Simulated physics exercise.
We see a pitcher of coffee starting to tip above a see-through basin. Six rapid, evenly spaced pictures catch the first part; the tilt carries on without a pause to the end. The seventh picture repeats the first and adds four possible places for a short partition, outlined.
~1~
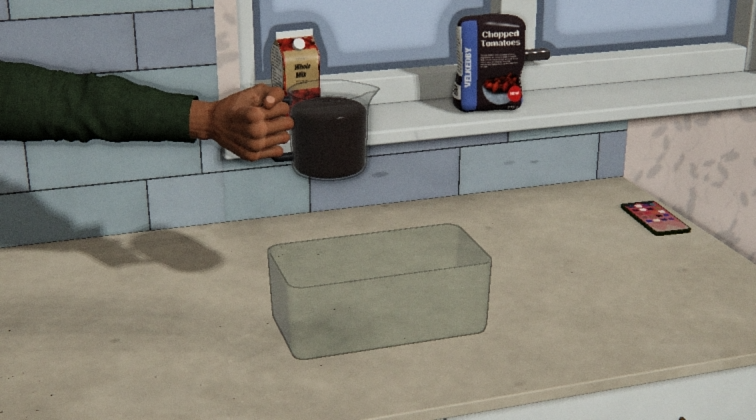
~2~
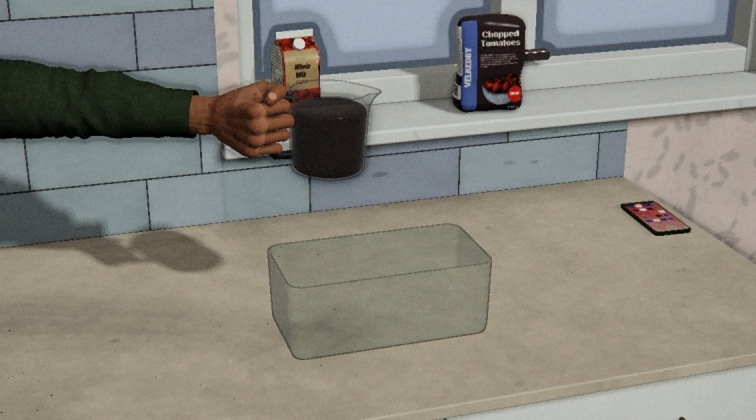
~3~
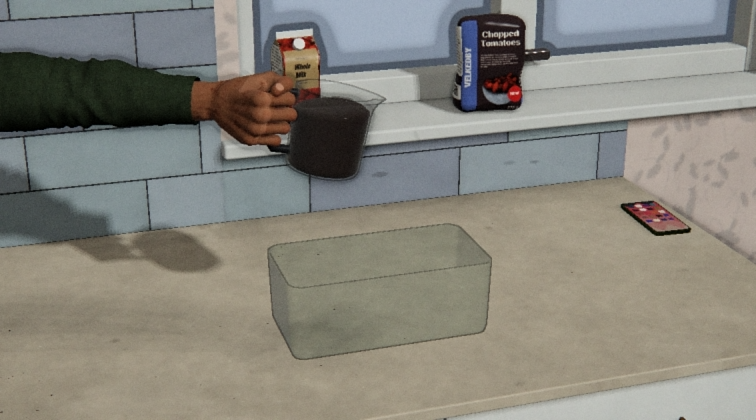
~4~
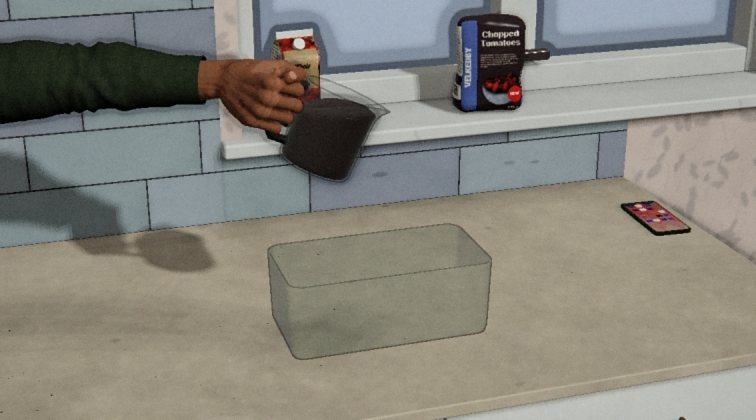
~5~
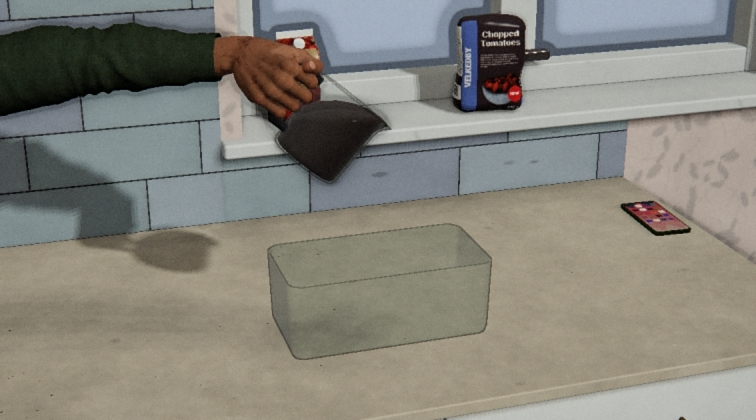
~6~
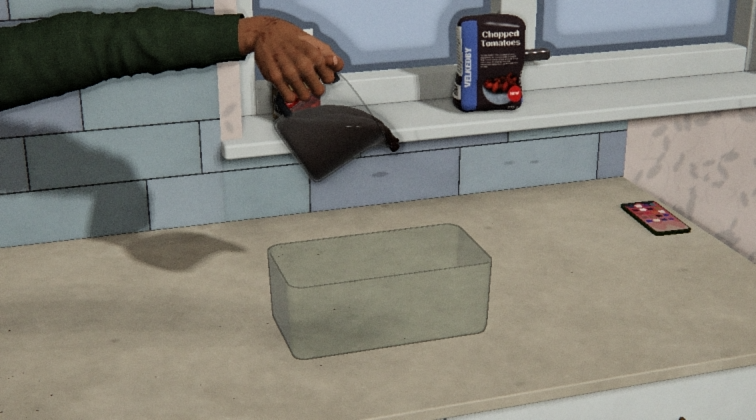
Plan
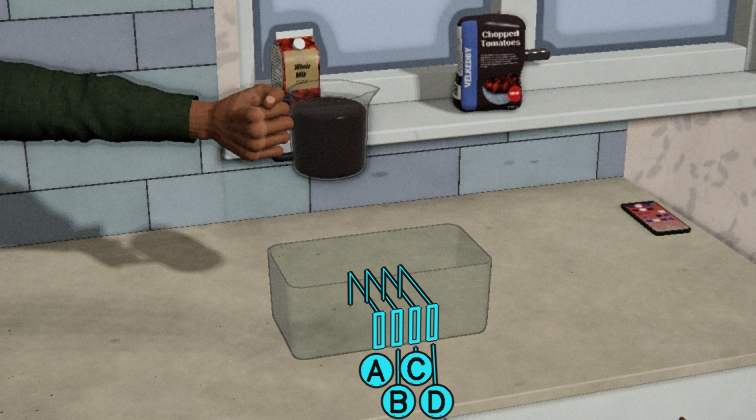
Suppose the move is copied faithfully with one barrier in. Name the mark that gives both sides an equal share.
The best position is D.
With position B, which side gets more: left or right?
More ends on the right.
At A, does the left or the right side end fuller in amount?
The right one.
On the marked copy, A at (380, 353); B at (398, 350); C at (415, 347); D at (433, 345).
For position A, about 7 % ends left of the wall and 82 % right of it; 11 % is lost outside.
For position B, about 8 % ends left of the wall and 82 % right of it; 11 % is lost outside.
For position C, about 14 % ends left of the wall and 77 % right of it; 9 % is lost outside.
For position D, about 51 % ends left of the wall and 42 % right of it; 7 % is lost outside.
